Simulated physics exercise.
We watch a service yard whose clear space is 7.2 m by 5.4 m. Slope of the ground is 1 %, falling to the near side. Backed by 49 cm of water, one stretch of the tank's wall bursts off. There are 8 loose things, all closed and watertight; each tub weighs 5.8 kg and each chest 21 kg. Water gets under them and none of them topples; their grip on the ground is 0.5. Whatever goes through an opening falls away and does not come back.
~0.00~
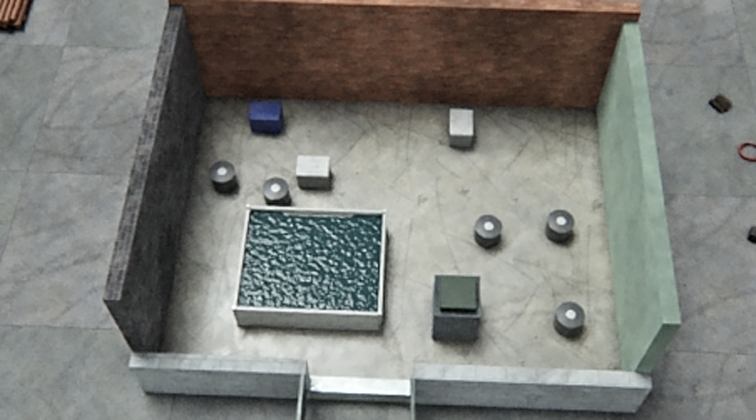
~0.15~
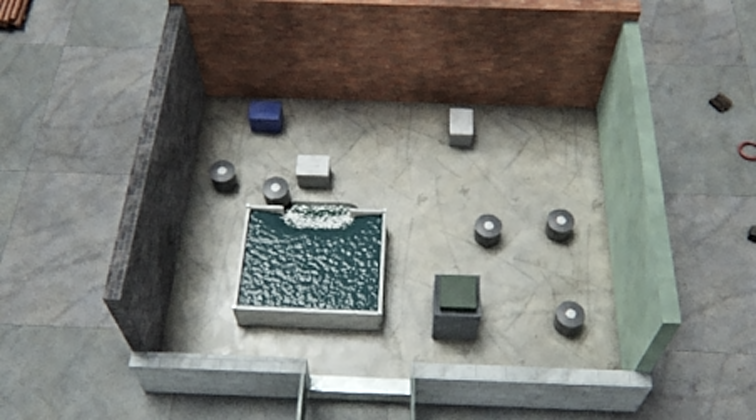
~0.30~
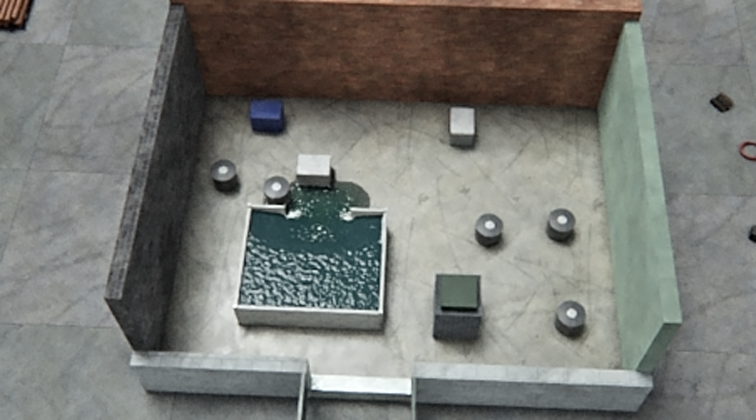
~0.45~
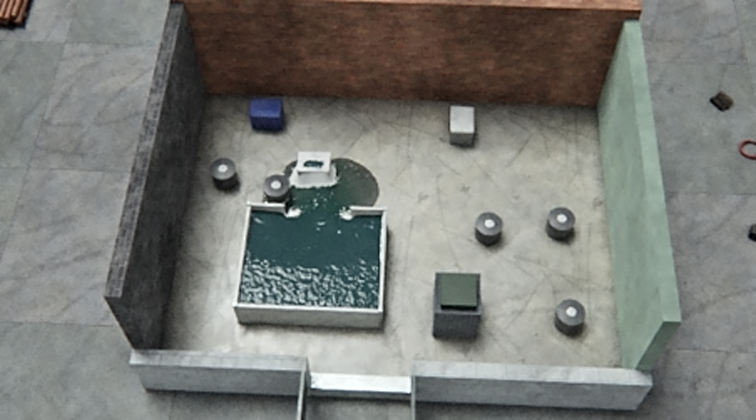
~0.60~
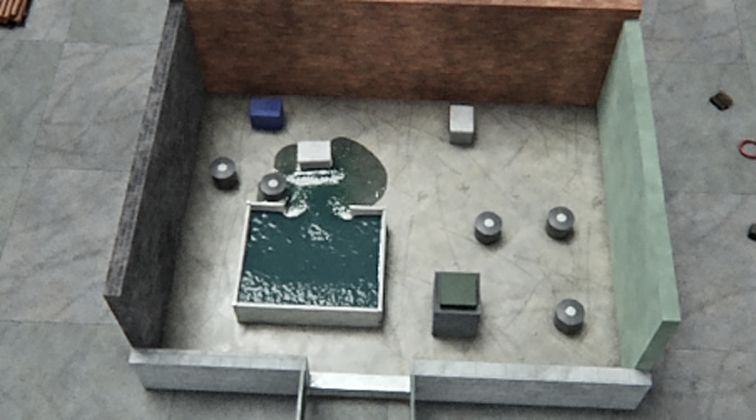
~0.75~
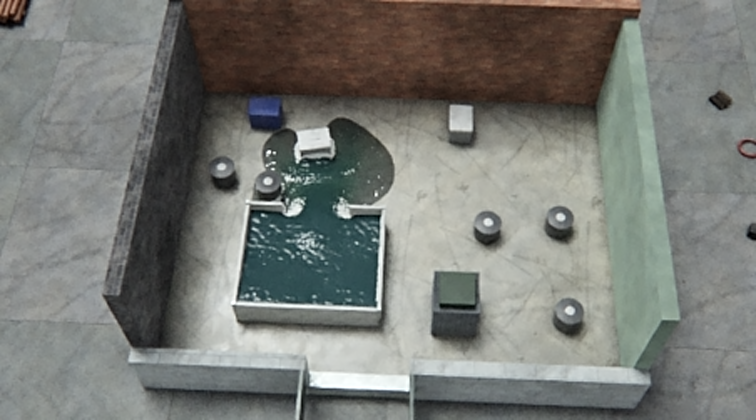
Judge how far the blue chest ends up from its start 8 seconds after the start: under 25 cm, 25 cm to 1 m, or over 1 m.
Over 1 m.
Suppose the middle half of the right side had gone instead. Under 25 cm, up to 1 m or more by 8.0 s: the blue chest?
So, for the blue chest: It holds steady.
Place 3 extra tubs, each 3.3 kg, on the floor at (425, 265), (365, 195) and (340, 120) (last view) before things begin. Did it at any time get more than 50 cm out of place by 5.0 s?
Respectively: Smaller, greater, greater.
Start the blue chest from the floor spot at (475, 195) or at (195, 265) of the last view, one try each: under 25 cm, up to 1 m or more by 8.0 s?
Try one, it keeps its spot; try two, it is swept a long way.
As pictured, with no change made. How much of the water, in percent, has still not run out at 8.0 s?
I'd say some 100 percent hasn't gone yet.
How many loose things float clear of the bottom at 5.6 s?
2 of them.
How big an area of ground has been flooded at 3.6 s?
That flooded area is roughly 20 m2.
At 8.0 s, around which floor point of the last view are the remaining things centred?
Roughly at (377, 250).
After 1.6 s the blue chest is near (262, 98), 0.2 m from its start, aground; 0 of 8 are out; 0 afloat.
After 3.6 s the blue chest is near (210, 117), 1.0 m from its start, afloat; 0 of 8 are out; 2 afloat.
After 5.6 s the blue chest is near (209, 223), 2.5 m from its start, aground; 0 of 8 are out; 2 afloat.
After 8.0 s the blue chest is near (214, 242), 2.8 m from its start, aground; 0 of 8 are out; 4 afloat.
